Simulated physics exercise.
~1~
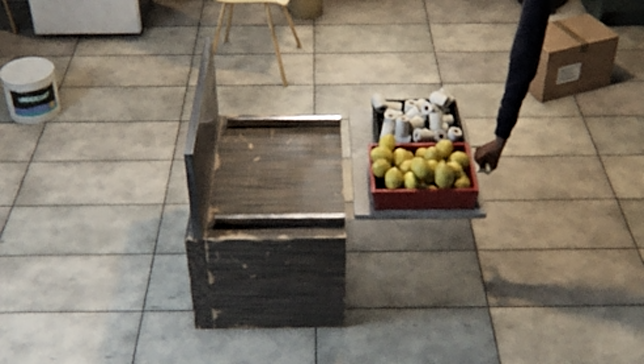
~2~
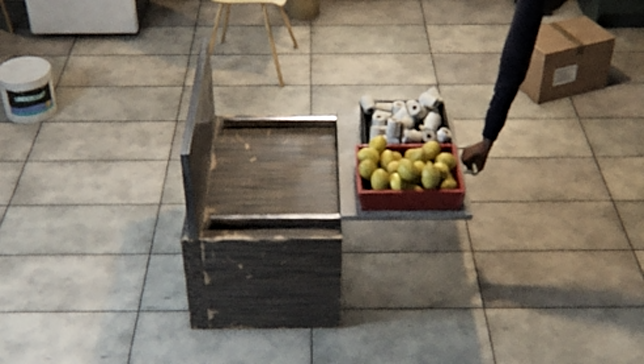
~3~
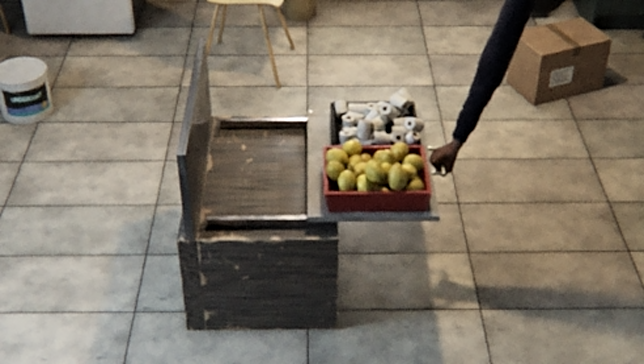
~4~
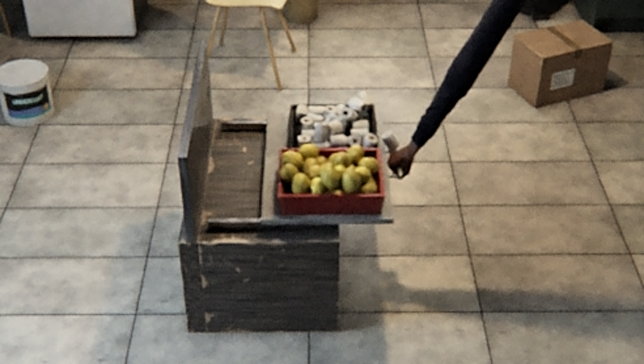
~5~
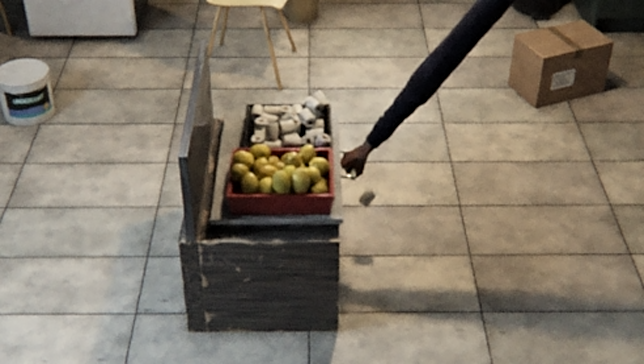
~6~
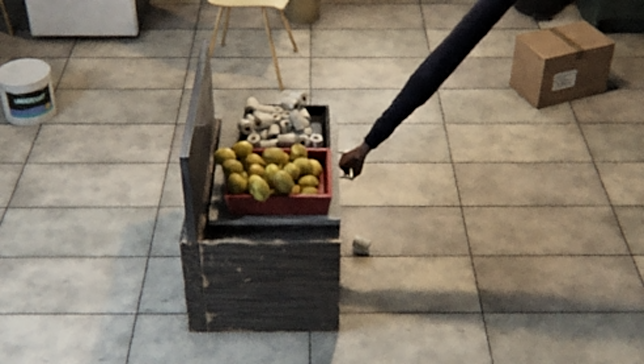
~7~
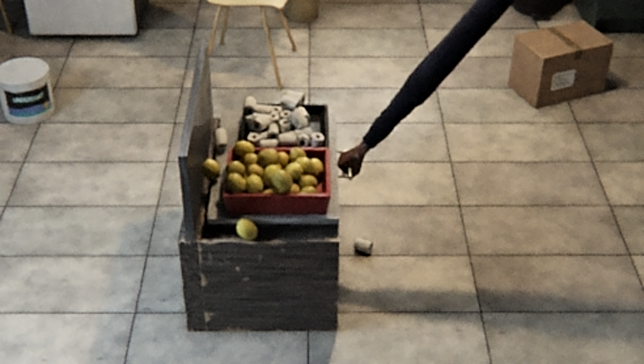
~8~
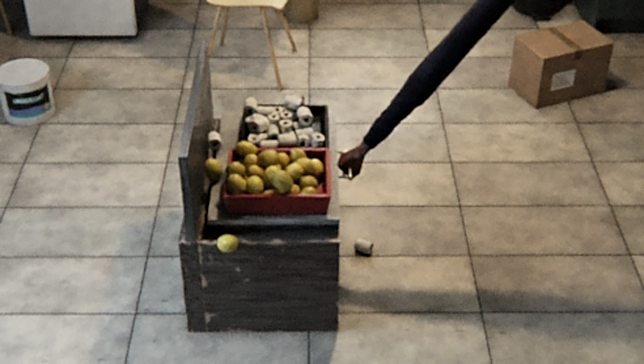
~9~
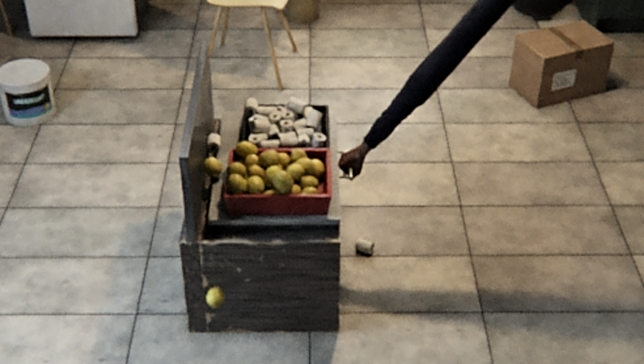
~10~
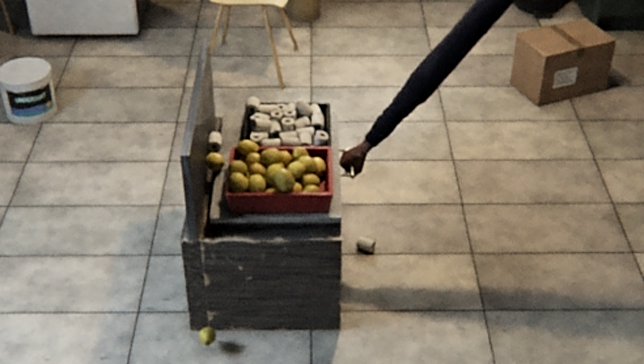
A pull-out shelf carrying a red basket of yellow-green lemons and, behind it, a black basket of white paper rolls slides left into a dark wooden unit with a tall back panel, seen from above on a grey tiled floor. A dark-sleeved arm reaches in from the upper right and pushes it, with a white bucket, a pale chair and a cardboard box standing around. As the shelf stops, the loads lurch left and a roll drops to the floor on the right. A few pieces spill against the panel, and one lemon rolls forward over the front edge. It falls to the floor, while the baskets stay mostly full.
